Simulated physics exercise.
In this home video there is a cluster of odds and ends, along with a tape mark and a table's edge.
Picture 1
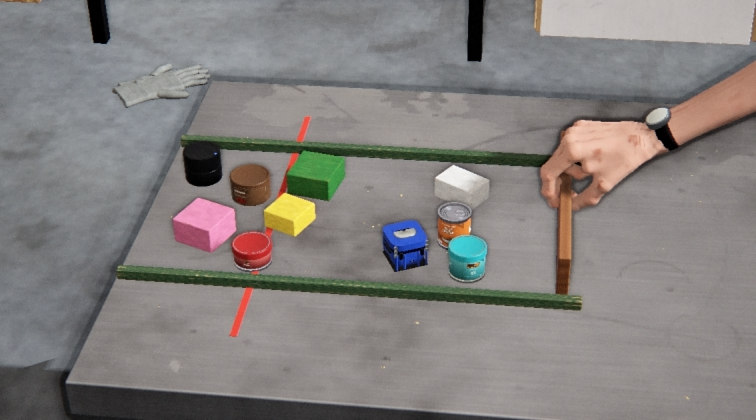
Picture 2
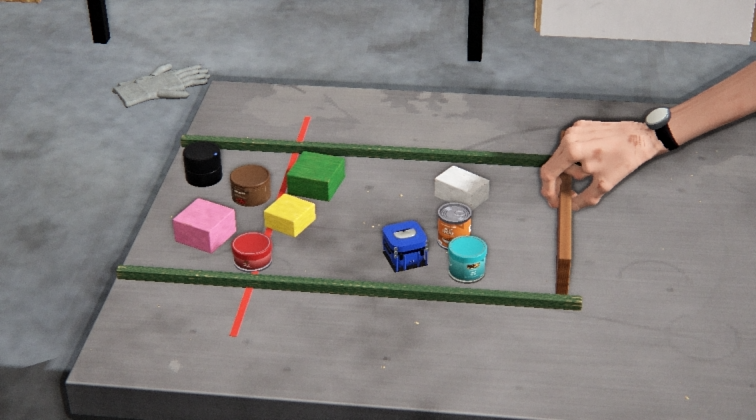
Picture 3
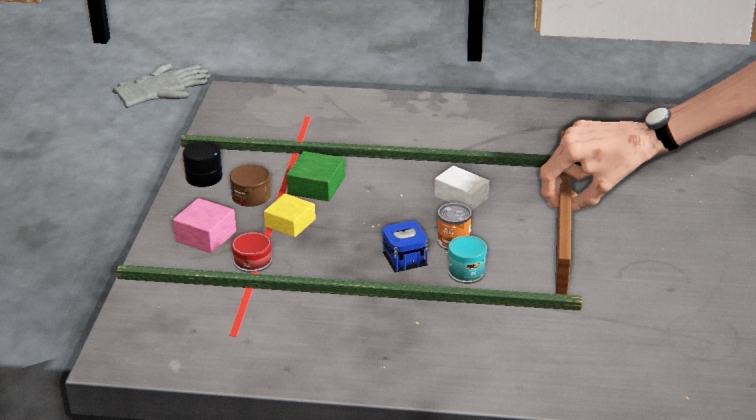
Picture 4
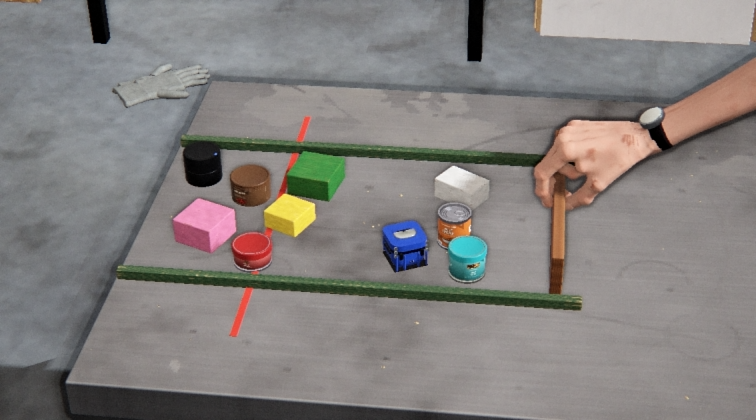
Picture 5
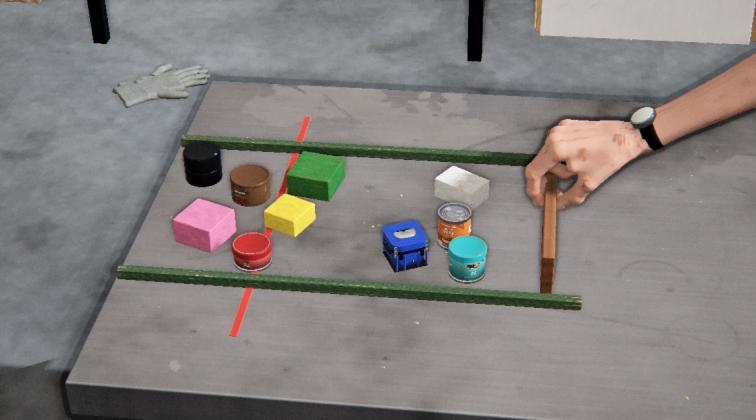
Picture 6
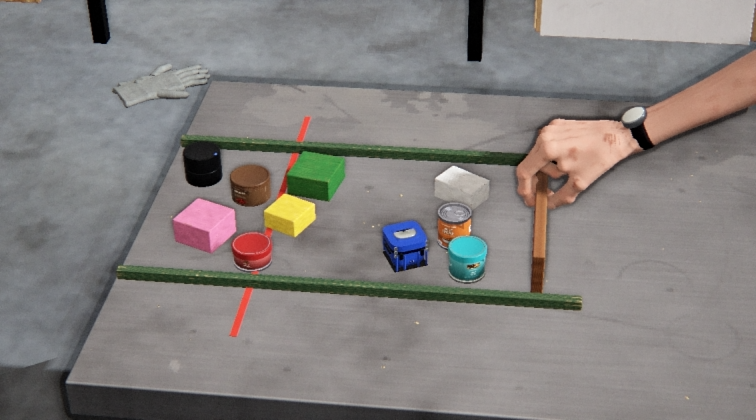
At the start, a hand holds a wooden board upright at the right of a table, between two green rails, with colourful blocks and tins lying near a red tape line and farther right. The hand then slides the board slightly left, while the blocks and tins stay still, untouched by it.
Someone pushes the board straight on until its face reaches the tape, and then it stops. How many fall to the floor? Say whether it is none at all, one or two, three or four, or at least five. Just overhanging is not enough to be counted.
I would say none at all.
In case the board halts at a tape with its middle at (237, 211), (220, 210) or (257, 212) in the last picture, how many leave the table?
1, 2, 0.
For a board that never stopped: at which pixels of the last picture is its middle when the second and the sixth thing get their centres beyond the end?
For the first, roughly (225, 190); for the next, roughly (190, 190).
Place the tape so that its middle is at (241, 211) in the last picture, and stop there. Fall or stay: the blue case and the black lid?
Blue case still up; black lid down.
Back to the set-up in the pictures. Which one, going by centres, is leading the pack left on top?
Nearest at the end: The black lid.
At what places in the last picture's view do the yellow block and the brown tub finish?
I'd put one close to (232, 203) and the other close to (193, 190).
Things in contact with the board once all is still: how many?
It ends up touching 4.
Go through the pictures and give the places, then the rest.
The first frame shows black lid (203, 164); pink block (205, 225); brown tub (251, 185); board (564, 210); tape (275, 213).
The second frame shows pink block (205, 225); white block (462, 189).
The third frame shows brown tub (251, 186); orange tin (454, 227).
The fourth frame shows black lid (203, 164); green block (316, 176).
The fifth frame shows pink block (205, 225); red tin (252, 252).
The sixth frame shows black lid (203, 164); pink block (205, 225); brown tub (251, 186); board (540, 209); tape (275, 213).
Soon after, none off yet; black lid at rest near (203, 164); pink block at rest near (205, 225); brown tub at rest near (251, 186).
In the end, the number that fall off is zero.
